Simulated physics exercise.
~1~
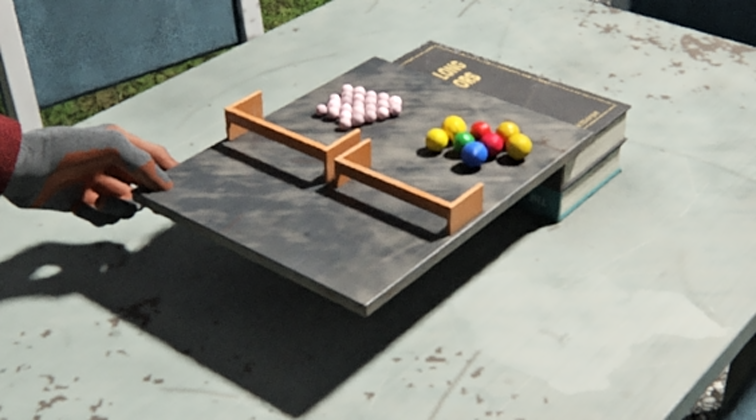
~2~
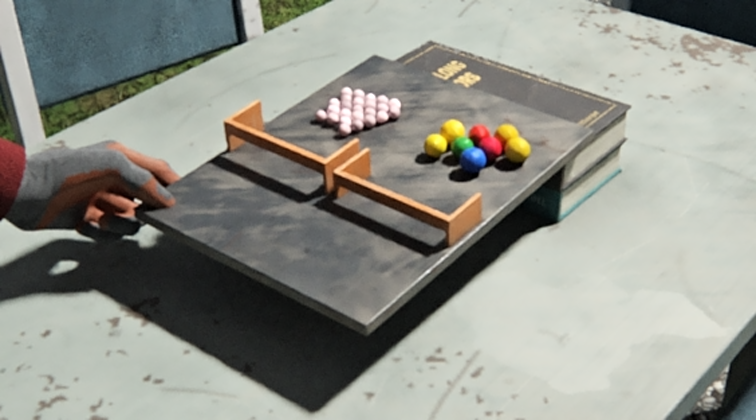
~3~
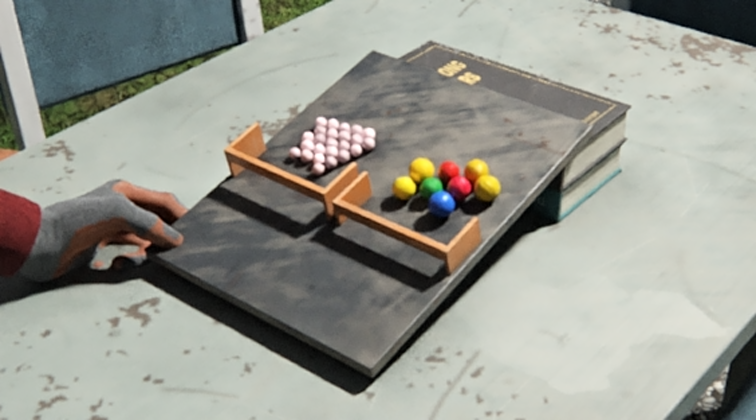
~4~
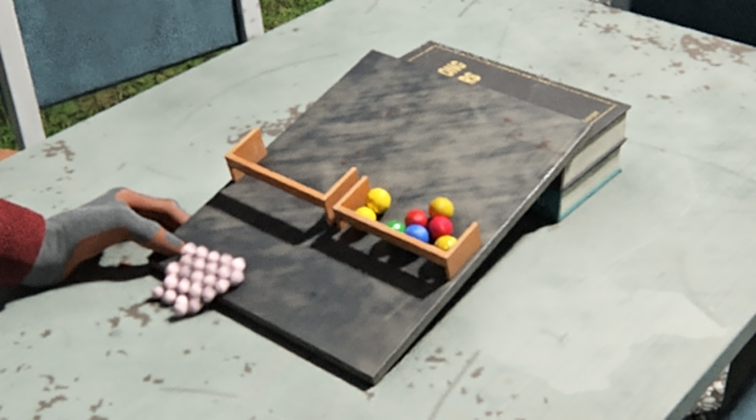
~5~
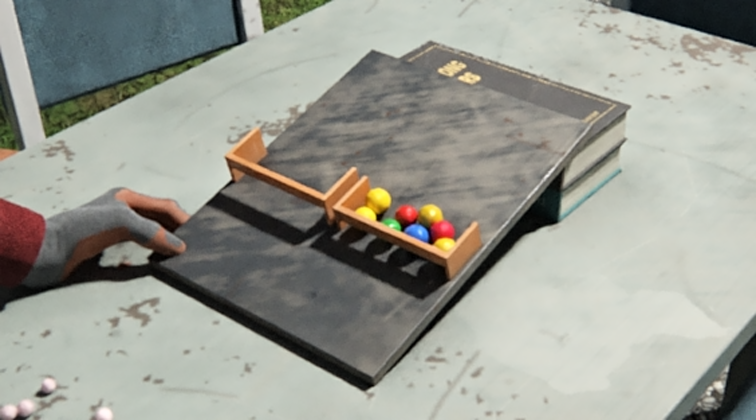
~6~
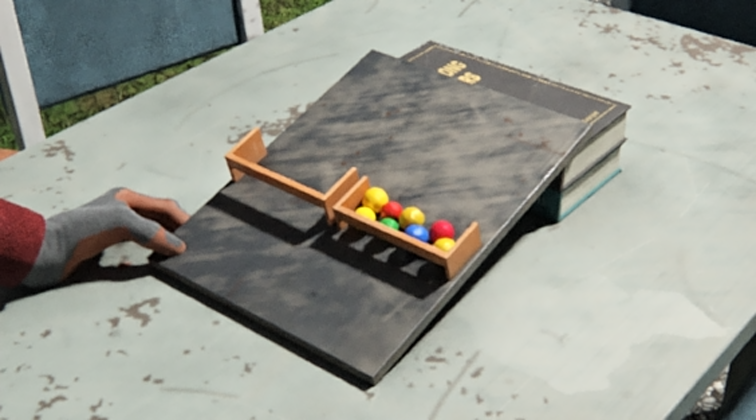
The clip shows a gloved hand lowering the free end of a dark board propped on books until it reaches the table; small pink balls slide beneath one orange bar and off the board, while larger colourful balls roll down and stay gathered behind the other bar.
